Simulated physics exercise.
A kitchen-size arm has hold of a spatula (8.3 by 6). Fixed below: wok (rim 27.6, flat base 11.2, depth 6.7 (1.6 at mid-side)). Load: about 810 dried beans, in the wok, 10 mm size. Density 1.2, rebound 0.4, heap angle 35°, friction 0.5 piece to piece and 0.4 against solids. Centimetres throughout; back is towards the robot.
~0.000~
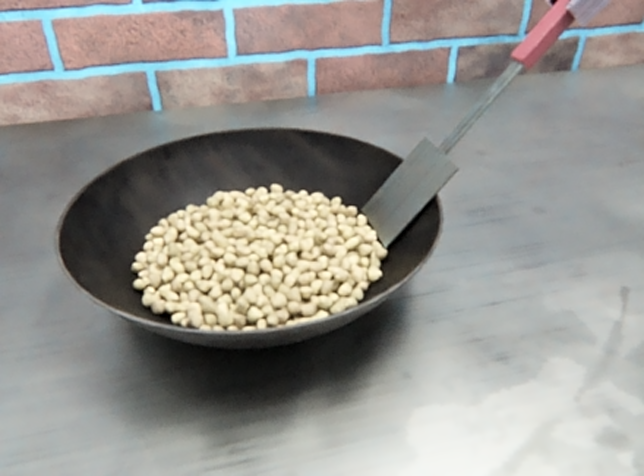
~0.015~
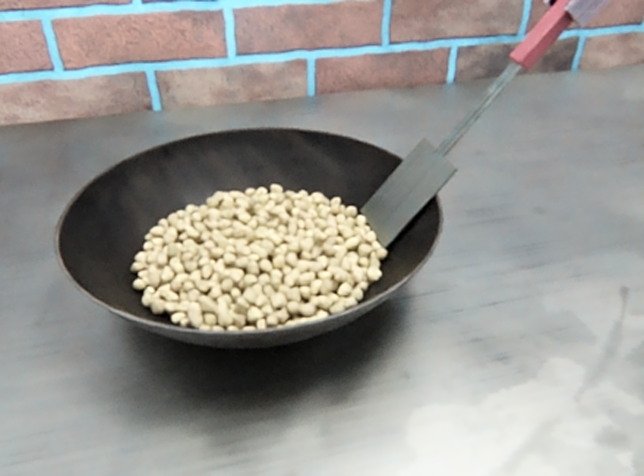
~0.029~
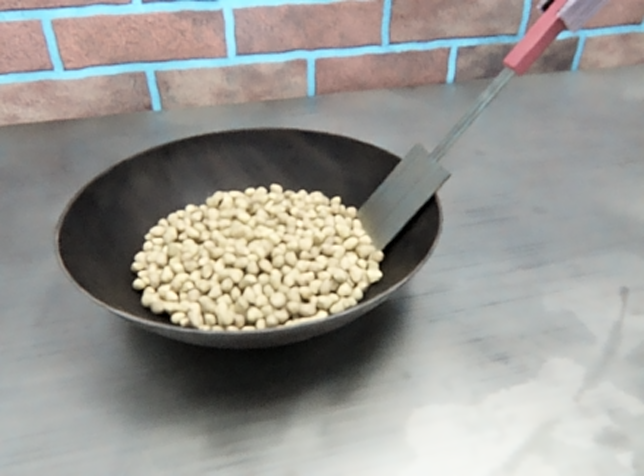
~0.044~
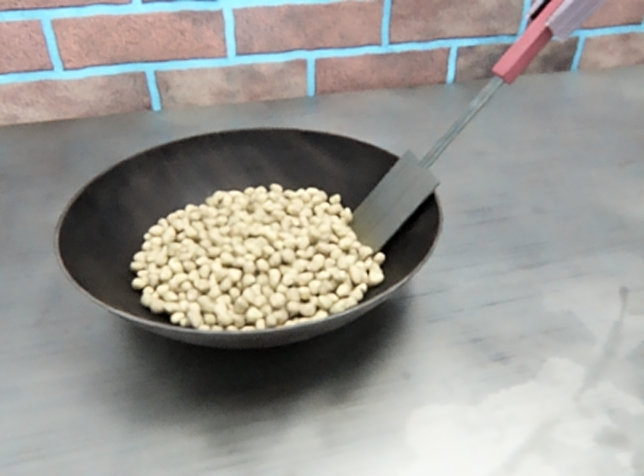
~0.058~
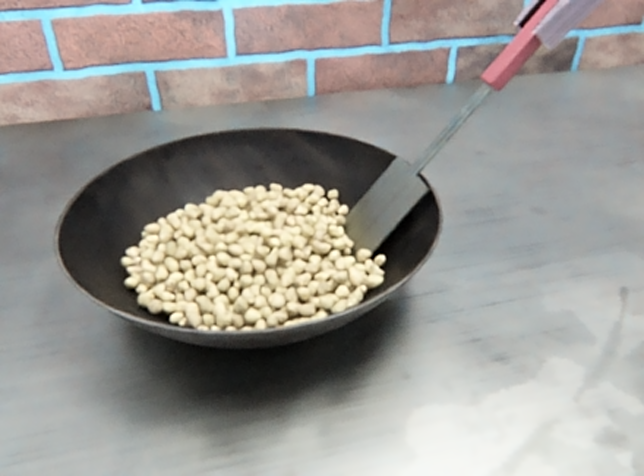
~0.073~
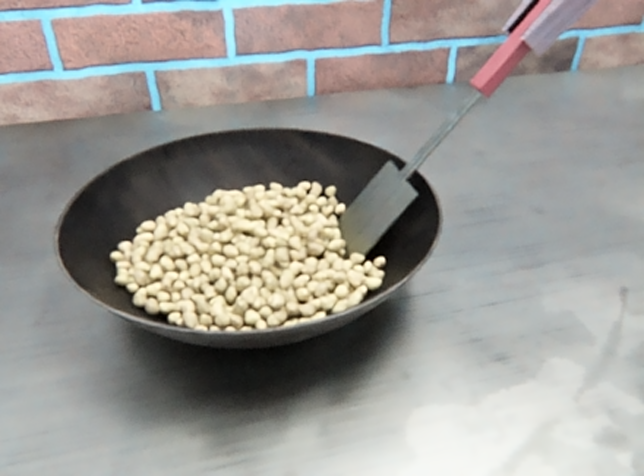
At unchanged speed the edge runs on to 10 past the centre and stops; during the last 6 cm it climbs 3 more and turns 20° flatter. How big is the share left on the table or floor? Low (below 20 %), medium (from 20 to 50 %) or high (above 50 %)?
On the table or floor the share is low, below 20 %.
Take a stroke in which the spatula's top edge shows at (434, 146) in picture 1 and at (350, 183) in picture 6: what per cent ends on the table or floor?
About 30 per cent.
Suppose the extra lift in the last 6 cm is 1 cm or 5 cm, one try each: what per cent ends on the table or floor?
Some 10 and 10 per cent.
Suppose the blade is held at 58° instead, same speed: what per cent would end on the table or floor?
In that case some 10 per cent.
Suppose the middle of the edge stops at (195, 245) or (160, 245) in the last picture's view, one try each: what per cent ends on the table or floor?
Some 0 and 0 per cent.
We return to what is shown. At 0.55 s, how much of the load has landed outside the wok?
Some 10 per cent.
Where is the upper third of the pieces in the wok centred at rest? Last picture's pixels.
Near (147, 239).
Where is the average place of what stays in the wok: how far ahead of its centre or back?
Some 3.5 cm ahead.
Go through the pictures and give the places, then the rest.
The first frame shows spatula top edge at (442, 151), sloping 50°; upper third of the load around (263, 245), from x 140 to 380, top at y 190; 809 in the wok.
The second frame shows spatula top edge at (440, 152), sloping 50°; upper third of the load around (262, 245), from x 140 to 380, top at y 190.
The third frame shows spatula top edge at (434, 157), sloping 50°; upper third of the load around (261, 245), from x 135 to 380, top at y 190.
The fourth frame shows spatula top edge at (424, 165), sloping 50°; upper third of the load around (261, 245), from x 135 to 380, top at y 190.
The fifth frame shows spatula top edge at (414, 172), sloping 50°; upper third of the load around (254, 245), from x 125 to 380, top at y 190.
The sixth frame shows spatula top edge at (403, 177), sloping 50°; upper third of the load around (243, 245), from x 115 to 380, top at y 185; 809 in the wok.
After 0.18 s, sloping 50°, highest piece 6 above the table; 809 in the wok.
After 0.29 s, sloping 44°, highest piece 8 above the table; 807 in the wok, 2 on the blade or in flight.
After 0.55 s, sloping 30°, highest piece 8 above the table; 707 in the wok, 71 on the table or floor, 31 on the blade or in flight.
After 1.60 s, sloping 30°, highest piece 7 above the table; 706 in the wok, 103 on the table or floor.
At rest, 706 in the wok, 103 on the table or floor. That is 13 % on the table or floor.
